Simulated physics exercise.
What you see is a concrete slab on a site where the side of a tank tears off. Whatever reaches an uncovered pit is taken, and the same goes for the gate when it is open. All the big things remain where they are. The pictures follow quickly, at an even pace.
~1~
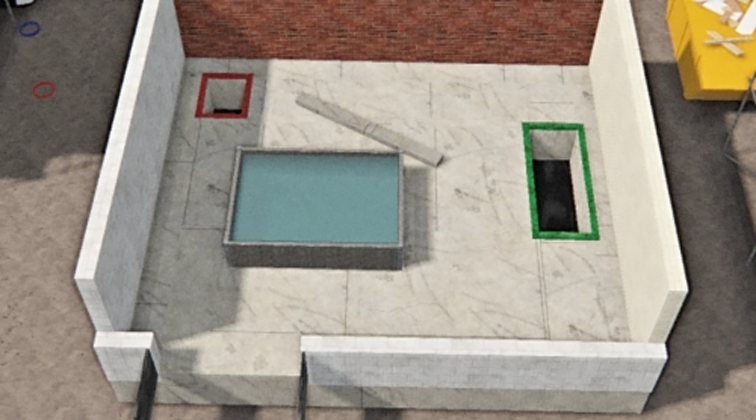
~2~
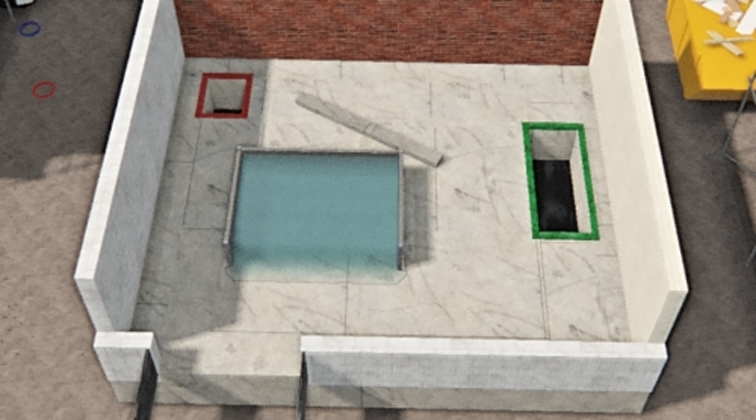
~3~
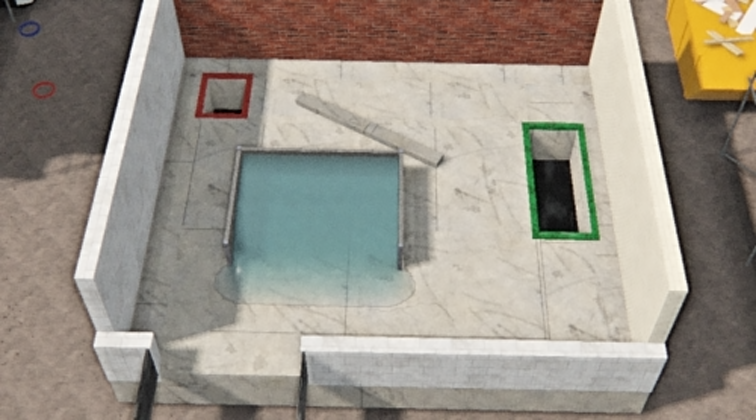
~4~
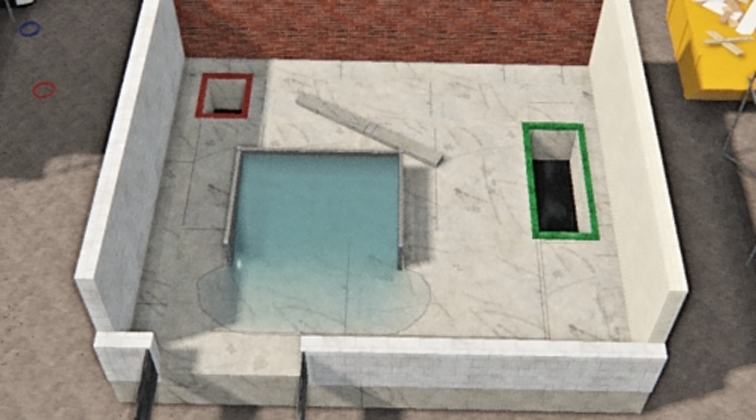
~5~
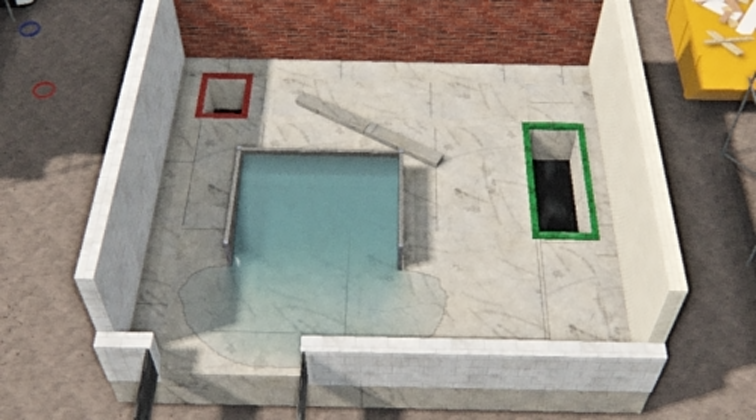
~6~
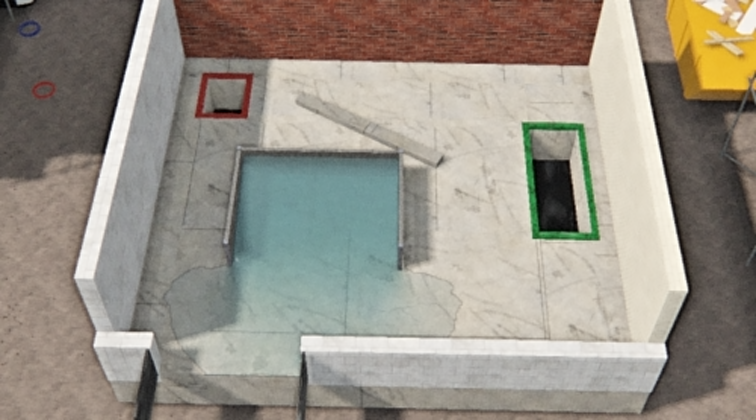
In the video, a tank of still water sits on a walled pale slab with red-framed and green-framed openings; its front side gives way, and water pours out, spreading across the floor toward the viewer and reaching the front gap.
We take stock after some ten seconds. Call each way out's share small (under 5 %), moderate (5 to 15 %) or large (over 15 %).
The gate's share is large. The green pit's share is moderate. The red pit's share is small.
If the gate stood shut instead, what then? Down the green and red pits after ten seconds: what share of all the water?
Shares in percent: Green 10, red 12.
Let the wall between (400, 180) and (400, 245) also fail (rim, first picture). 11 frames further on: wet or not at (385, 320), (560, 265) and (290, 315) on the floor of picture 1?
The first would be still unwetted, the second drenched and the third still unwetted.
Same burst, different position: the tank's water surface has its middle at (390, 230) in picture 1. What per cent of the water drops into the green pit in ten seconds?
Green: About 12 %.
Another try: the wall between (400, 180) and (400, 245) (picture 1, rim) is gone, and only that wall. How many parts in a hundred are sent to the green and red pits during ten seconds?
Green about 35 %, red about 0 %.
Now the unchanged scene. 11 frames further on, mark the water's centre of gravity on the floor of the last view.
I'd mark it close to (340, 284).
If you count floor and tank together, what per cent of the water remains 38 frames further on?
My reckoning gives about 56 %.
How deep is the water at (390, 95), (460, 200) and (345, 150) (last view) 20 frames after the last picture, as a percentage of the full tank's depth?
In order: 0, 0, 0 %.
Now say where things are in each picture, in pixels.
The first picture shows still water in the water tank at (317, 198).
In the second picture, water pours out at (315, 260) and has run to (400, 275).
In the third picture, water pours out at (315, 260) and has run to (408, 291).
In the fourth picture, the front is at (419, 308), out from the gap at (315, 261).
In the fifth picture, water pours out at (315, 261) and has run to (431, 322).
In the sixth picture, water pours out at (315, 261) and has run to a hidden place.
A moment on, water covers 20 % of the floor; the gate 7 %, the green pit 0 %, the red pit 0 %.
Next, water covers 25 % of the floor; the gate 18 %, the green pit 0 %, the red pit 0 %.
Then, water covers 40 % of the floor; the gate 31 %, the green pit 0 %, the red pit 0 %.
Later, water covers 50 % of the floor; the gate 39 %, the green pit 5 %, the red pit 0 %.
In the end, water covers 75 % of the floor; the gate 44 %, the green pit 7 %, the red pit 1 %.
